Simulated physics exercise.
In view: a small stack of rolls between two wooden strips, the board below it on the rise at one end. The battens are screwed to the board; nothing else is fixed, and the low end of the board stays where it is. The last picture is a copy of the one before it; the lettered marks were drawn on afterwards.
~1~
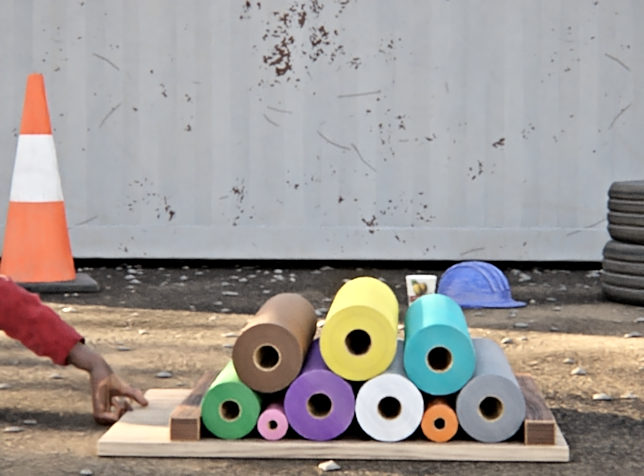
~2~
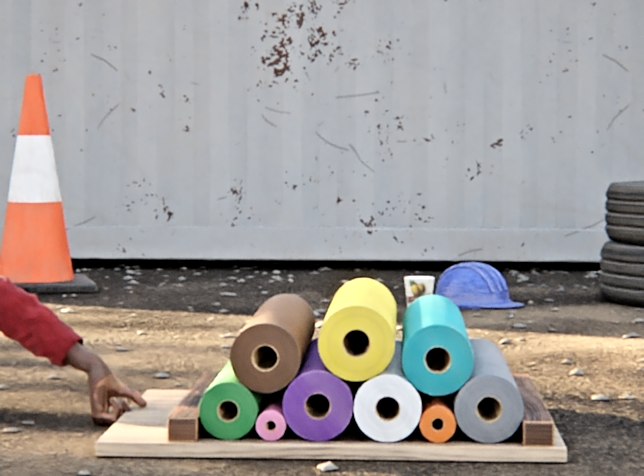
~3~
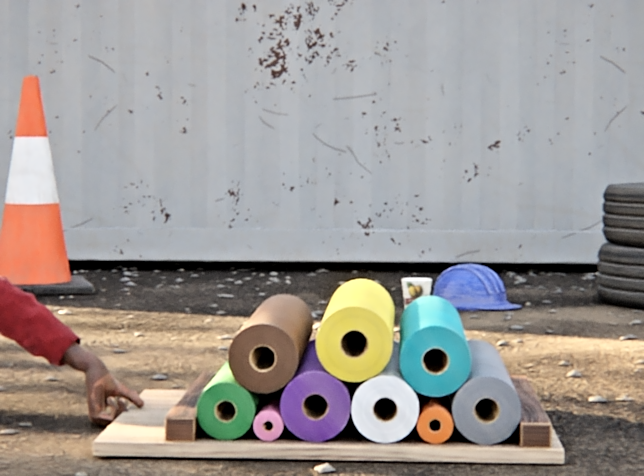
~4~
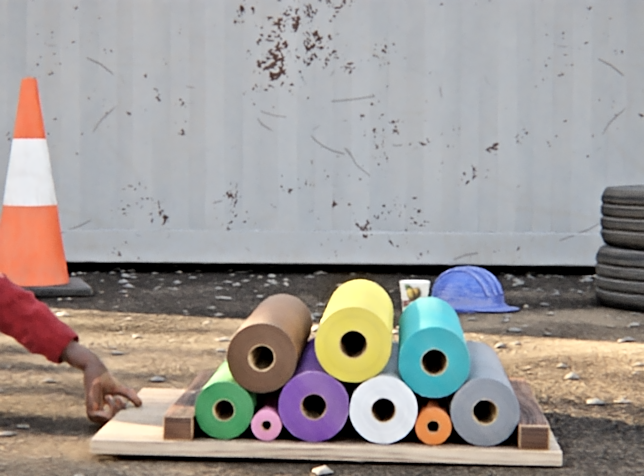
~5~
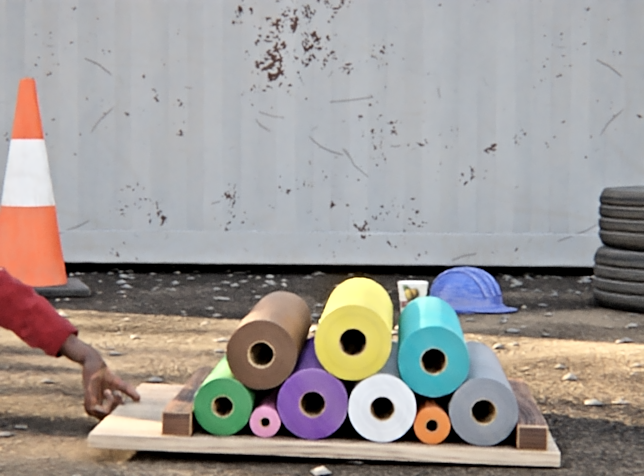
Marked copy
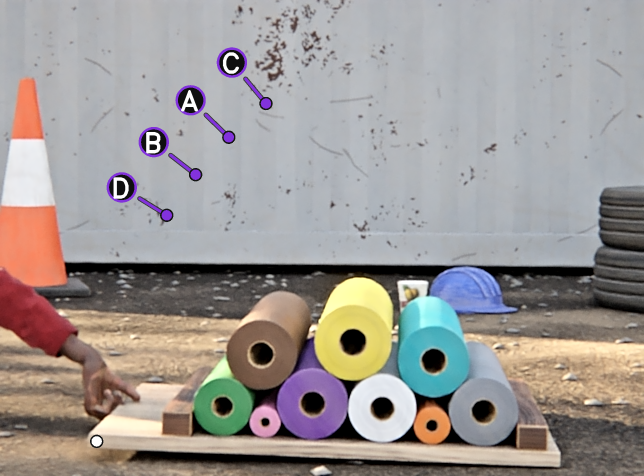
A hand in a red sleeve slowly raised the left end of a wooden board very slightly, while the stacked colourful rolls tilted with it and stayed together between two wooden strips.
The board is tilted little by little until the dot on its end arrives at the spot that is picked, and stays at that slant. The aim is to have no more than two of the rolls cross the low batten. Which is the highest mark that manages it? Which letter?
No higher than A.
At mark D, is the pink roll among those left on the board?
The pink roll: Yes.
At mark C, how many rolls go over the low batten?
The count is three.
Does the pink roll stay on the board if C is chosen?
Yes.
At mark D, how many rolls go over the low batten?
With D, none.
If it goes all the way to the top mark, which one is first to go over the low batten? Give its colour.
The turquoise one.
On the marked copy, A at (229, 137); B at (195, 175); C at (266, 104); D at (167, 215); the white dot at (97, 441).
Following A. Soon after the start, board at 22°.
Later, board at 43°.
In the end, board at 44°, none over the low batten.
As for the rest, B none over the low batten; C three over the low batten (turquoise, brown, yellow); D none over the low batten.
